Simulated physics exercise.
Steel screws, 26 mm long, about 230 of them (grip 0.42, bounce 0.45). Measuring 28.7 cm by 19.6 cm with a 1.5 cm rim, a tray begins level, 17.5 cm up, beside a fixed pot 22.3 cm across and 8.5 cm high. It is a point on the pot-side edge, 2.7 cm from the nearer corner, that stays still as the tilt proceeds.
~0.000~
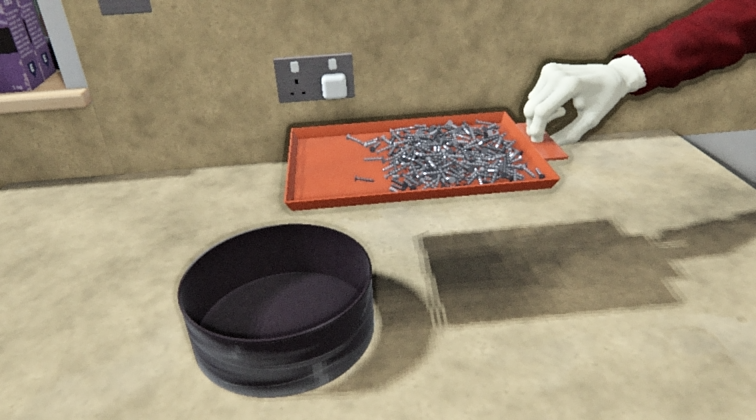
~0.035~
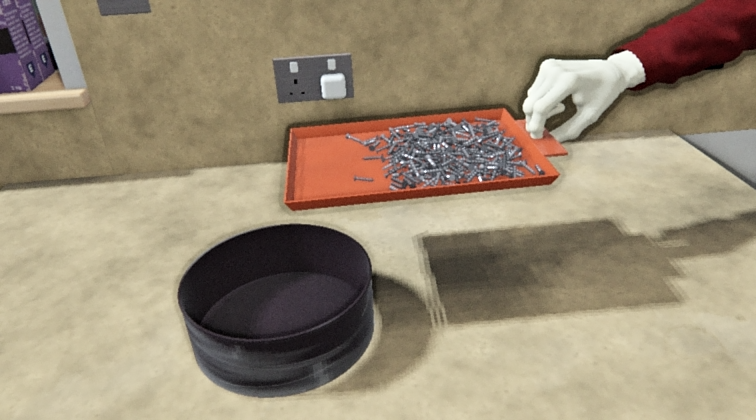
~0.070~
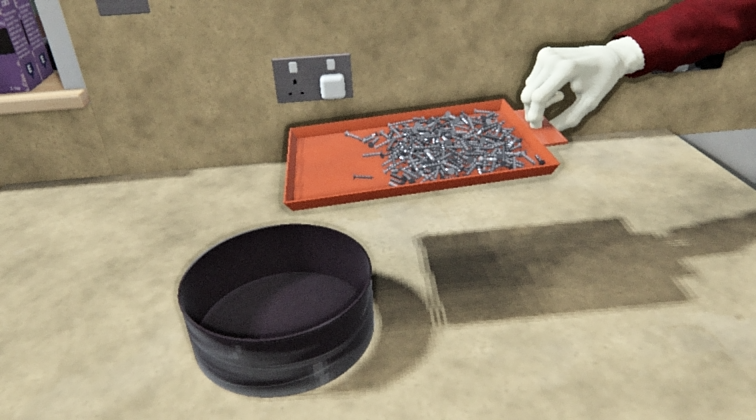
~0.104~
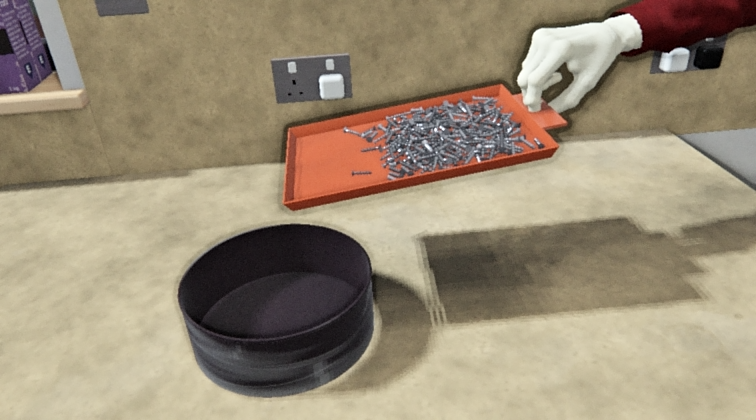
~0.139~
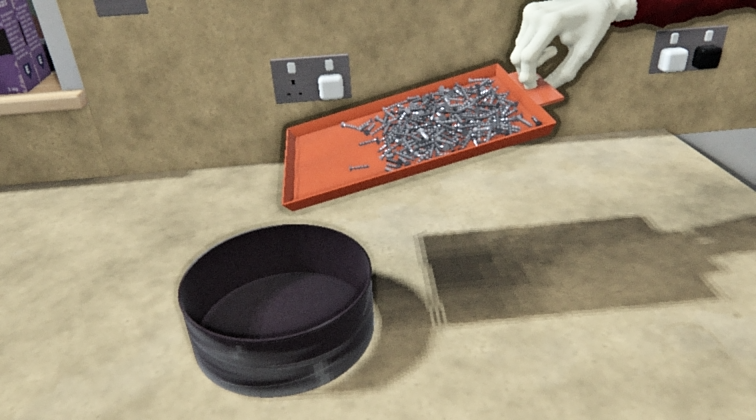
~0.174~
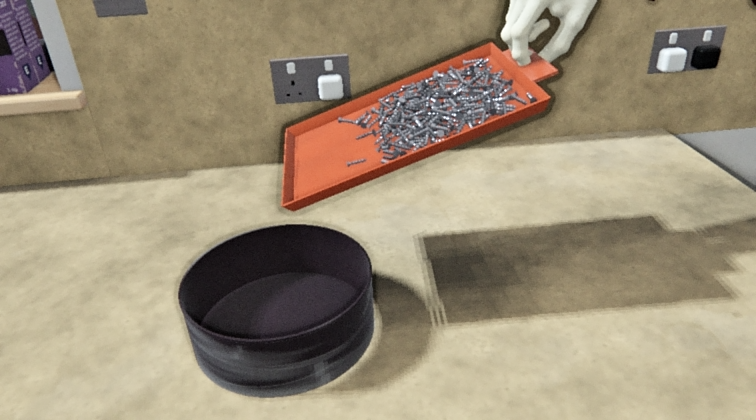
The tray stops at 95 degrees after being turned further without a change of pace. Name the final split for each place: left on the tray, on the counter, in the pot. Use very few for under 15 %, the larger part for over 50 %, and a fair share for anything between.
Tray: Very few, counter: A fair share, pot: The larger part.
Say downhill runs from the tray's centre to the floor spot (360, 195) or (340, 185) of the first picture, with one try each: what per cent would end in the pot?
Roughly 75 % for the first direction, roughly 100 % for the second.
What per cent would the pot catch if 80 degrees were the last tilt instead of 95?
Near 70 %, then.
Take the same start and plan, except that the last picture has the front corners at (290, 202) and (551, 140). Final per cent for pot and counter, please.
That works out as pot 100 and counter 0.
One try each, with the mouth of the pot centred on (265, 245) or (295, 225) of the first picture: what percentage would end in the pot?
Try one: ~ 95 %; try two: ~ 60 %.
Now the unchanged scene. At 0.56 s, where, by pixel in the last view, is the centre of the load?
At that time the load is centred around (268, 174).
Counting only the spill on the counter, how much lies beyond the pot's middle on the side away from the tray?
Share: Around 100 %.
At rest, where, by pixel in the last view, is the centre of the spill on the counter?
I'd put it near (182, 275).
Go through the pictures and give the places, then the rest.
Tray tilt 0 degrees, front corners at (291, 199) and (552, 176); middle of the pieces at (451, 155); pot at (276, 274), in the first frame.
Tray tilt 1 degrees, front corners at (291, 199) and (552, 172); middle of the pieces at (450, 153), in the second frame.
Tray tilt 3 degrees, front corners at (290, 199) and (552, 162), lowest corner left front; middle of the pieces at (450, 146), in the third frame.
Tray tilt 8 degrees, front corners at (289, 199) and (551, 145), lowest corner left front; middle of the pieces at (448, 136), in the fourth frame.
Tray tilt 13 degrees, front corners at (288, 200) and (547, 122), lowest corner left front; middle of the pieces at (445, 122), in the fifth frame.
Tray tilt 19 degrees, front corners at (287, 201) and (541, 97), lowest corner left front; middle of the pieces at (440, 107); pot at (277, 274). The tray's pace is about 165 degrees a second, in the sixth frame.
After 0.41 s, tilt 58 degrees; the tray holds 100 %, the pot 0 %.
After 0.56 s, tilt 83 degrees; the tray holds 70 %, the pot 0 %.
After 0.84 s, tilt 95 degrees; the tray holds 0 %, the pot 70 %.
In the end, at 1.9 s, tray 0 %, counter 30 %, pot 70 %.
